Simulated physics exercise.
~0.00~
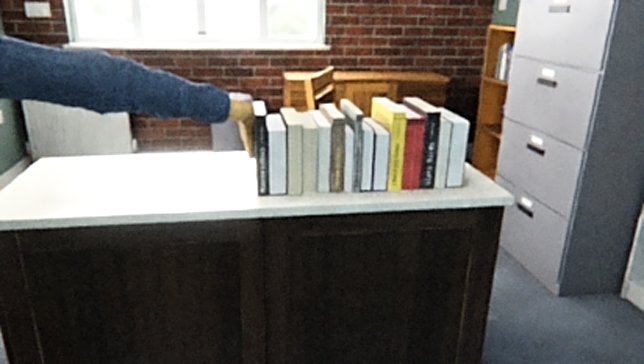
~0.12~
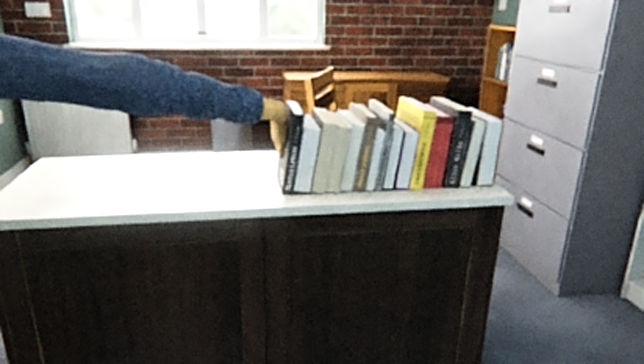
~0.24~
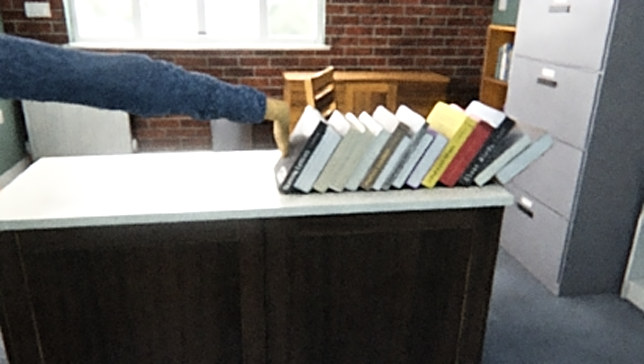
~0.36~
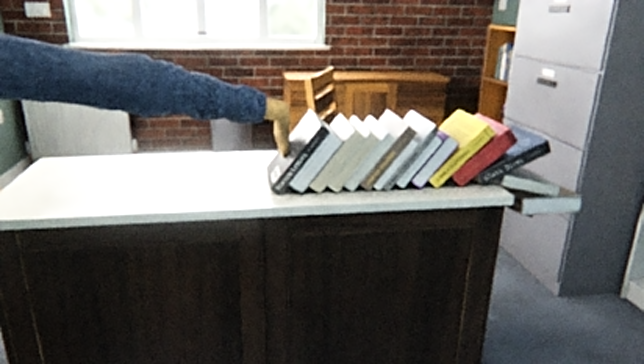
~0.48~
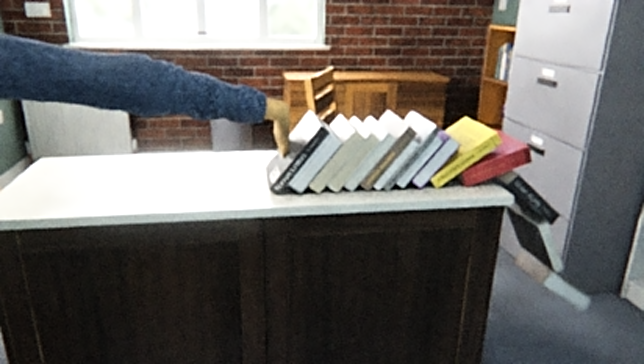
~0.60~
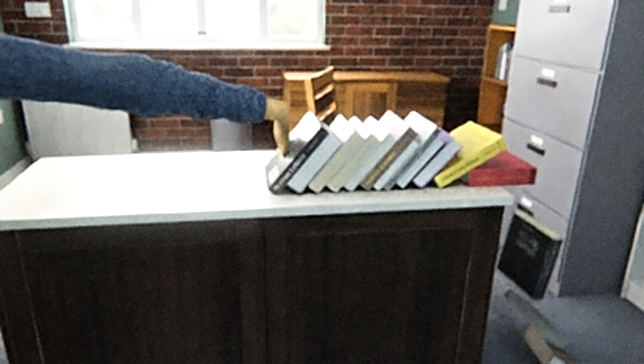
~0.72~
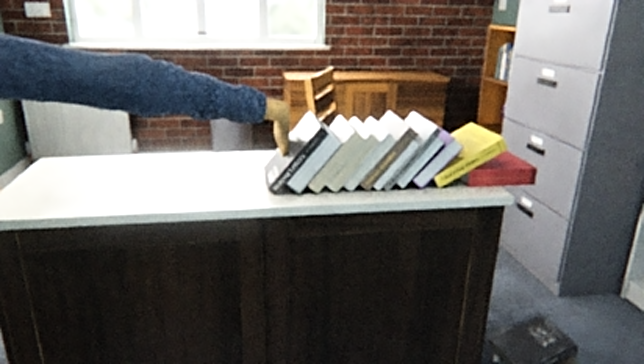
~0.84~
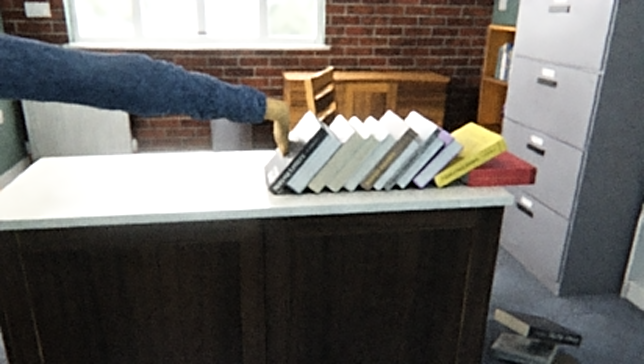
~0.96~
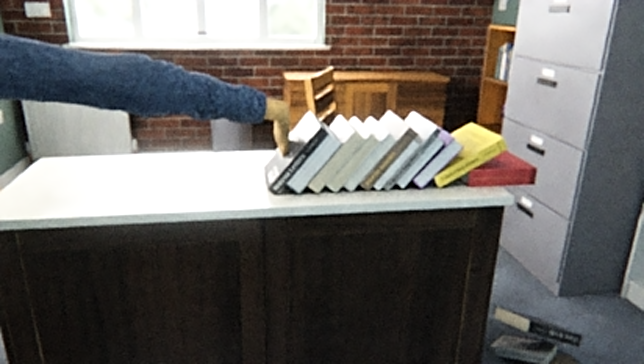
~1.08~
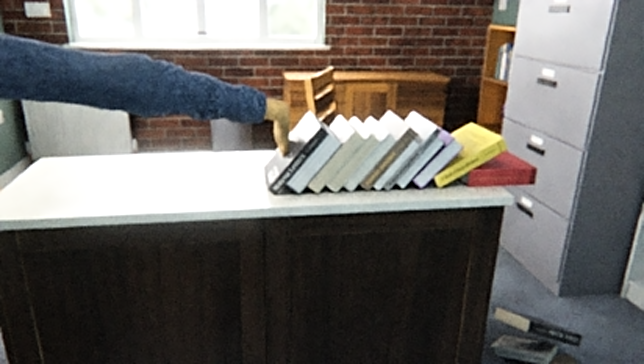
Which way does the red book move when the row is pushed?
The red book moves to the right, tipping over until it lies on its side at the edge of the counter.
